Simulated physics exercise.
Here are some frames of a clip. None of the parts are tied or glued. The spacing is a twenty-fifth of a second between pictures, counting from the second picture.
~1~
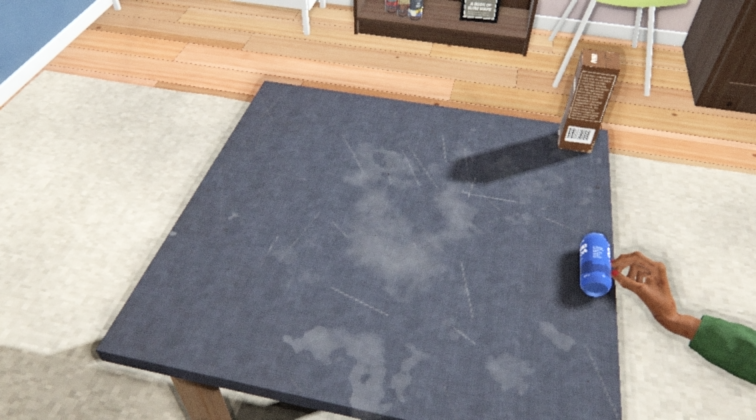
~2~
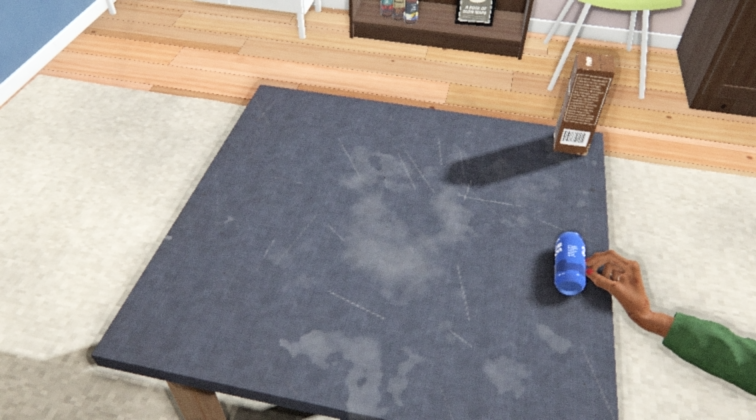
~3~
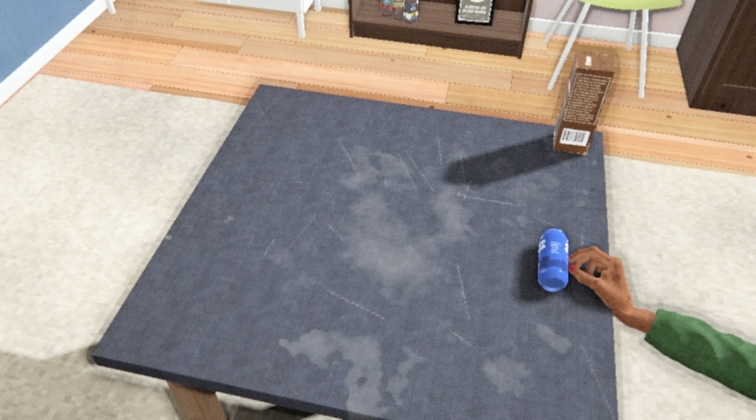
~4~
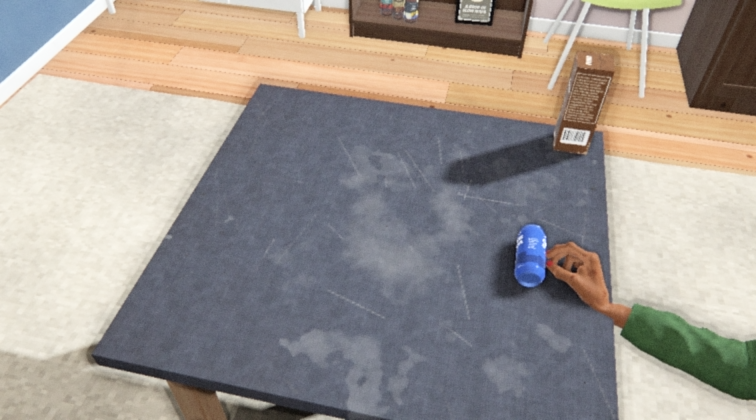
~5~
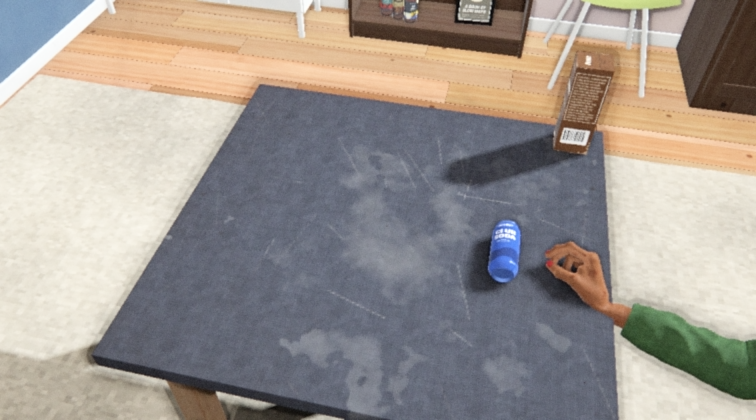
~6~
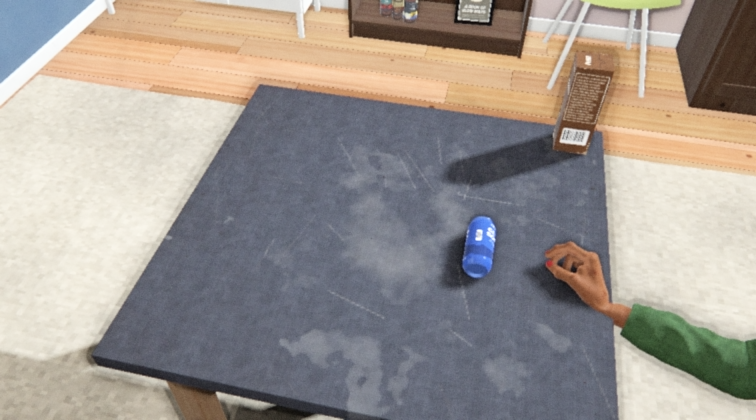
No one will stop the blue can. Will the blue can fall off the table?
Yes, it leaves the table.
Then, 0.30 s past the last view, blue can displaced well along near (306, 217).
Then, 0.70 s past the last view, blue can now off the table.
Then, 1.10 s past the last view, things are still on the move.
Finally, off the table, blue can.
